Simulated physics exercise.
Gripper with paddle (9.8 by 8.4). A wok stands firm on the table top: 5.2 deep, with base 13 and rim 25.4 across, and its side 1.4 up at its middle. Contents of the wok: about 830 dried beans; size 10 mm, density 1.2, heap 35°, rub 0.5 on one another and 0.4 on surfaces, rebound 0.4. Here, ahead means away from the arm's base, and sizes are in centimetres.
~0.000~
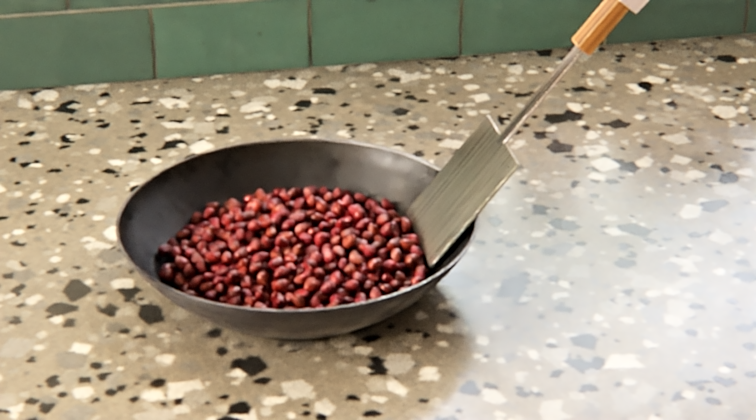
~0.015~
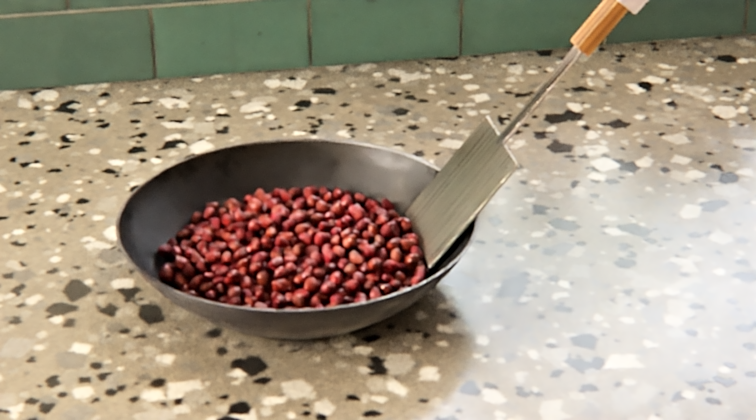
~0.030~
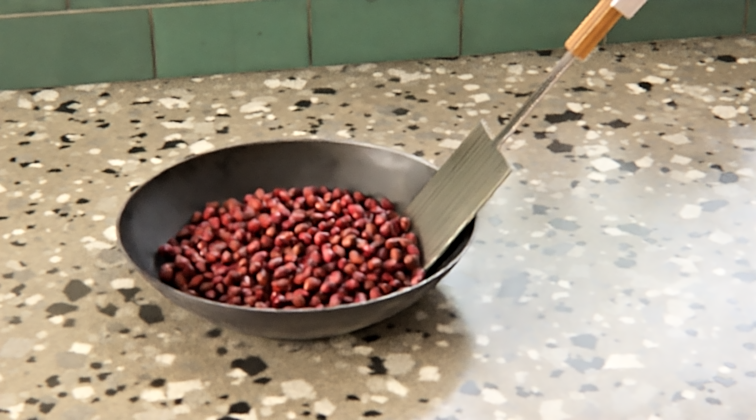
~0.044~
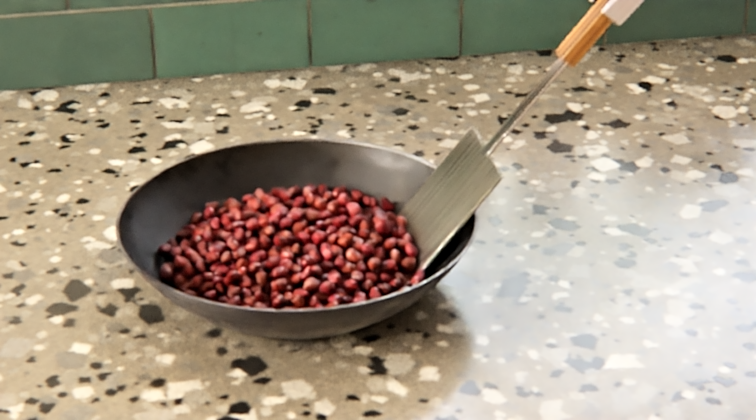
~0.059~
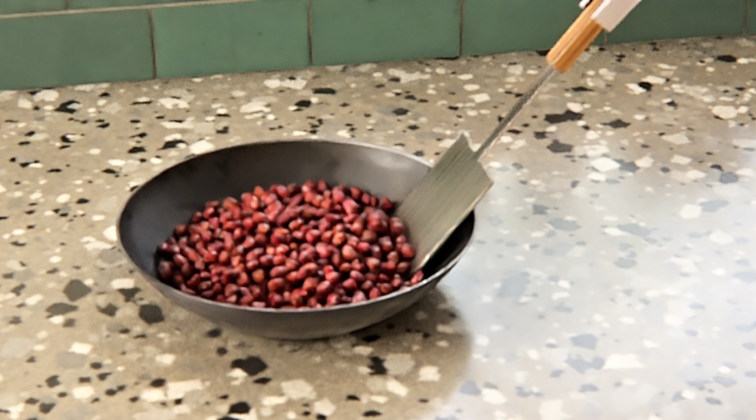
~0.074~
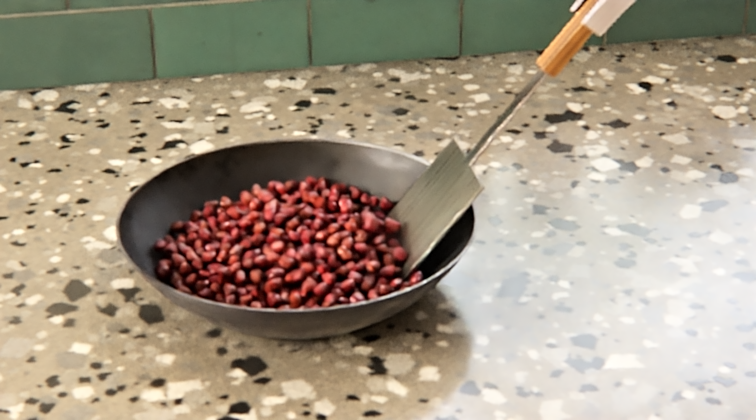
A gripper holding a metal paddle slowly pushes red beans slightly left in a dark wok.
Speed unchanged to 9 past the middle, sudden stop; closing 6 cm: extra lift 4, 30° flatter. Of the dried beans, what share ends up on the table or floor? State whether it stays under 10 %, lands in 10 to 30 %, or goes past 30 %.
It lands in 10 to 30 %.
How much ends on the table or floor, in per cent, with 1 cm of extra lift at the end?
Roughly 15 per cent.
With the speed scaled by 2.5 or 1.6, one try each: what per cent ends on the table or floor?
Near 35 and near 30 percent respectively.
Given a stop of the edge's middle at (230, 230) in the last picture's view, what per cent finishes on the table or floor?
Close to 0 per cent finishes on the table or floor.
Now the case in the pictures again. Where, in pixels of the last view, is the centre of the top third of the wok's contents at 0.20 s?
(227, 244).
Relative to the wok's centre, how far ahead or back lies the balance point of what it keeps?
Roughly 4.0 cm ahead.
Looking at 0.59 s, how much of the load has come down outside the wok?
Fraction noted: Close to 20 per cent.
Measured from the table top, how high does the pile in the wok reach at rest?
Height at the end: Around 6.5 cm.
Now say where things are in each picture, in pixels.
Paddle top edge at (503, 139), sloping 51°; upper third of the load around (299, 246), from x 165 to 420, top at y 190; 826 in the wok, in the first picture.
Paddle top edge at (502, 140), sloping 51°; upper third of the load around (299, 246), from x 165 to 420, top at y 190, in the second picture.
Paddle top edge at (497, 144), sloping 51°; upper third of the load around (299, 245), from x 165 to 420, top at y 190, in the third picture.
Paddle top edge at (488, 150), sloping 51°; upper third of the load around (299, 246), from x 165 to 420, top at y 190, in the fourth picture.
Paddle top edge at (479, 156), sloping 51°; upper third of the load around (295, 244), from x 165 to 420, top at y 185, in the fifth picture.
Paddle top edge at (469, 161), sloping 51°; upper third of the load around (293, 244), from x 160 to 415, top at y 180; 826 in the wok, in the sixth picture.
By 0.20 s, sloping 51°, highest piece 6 above the table; 826 in the wok.
By 0.33 s, sloping 40°, highest piece 7 above the table; 820 in the wok, 1 on the table or floor, 5 on the blade or in flight.
By 0.59 s, sloping 21°, highest piece 7 above the table; 658 in the wok, 152 on the table or floor, 16 on the blade or in flight.
By 1.64 s, sloping 21°, highest piece 6 above the table; 654 in the wok, 172 on the table or floor.
Final count, 654 in the wok, 172 on the table or floor. That is 21 % on the table or floor.
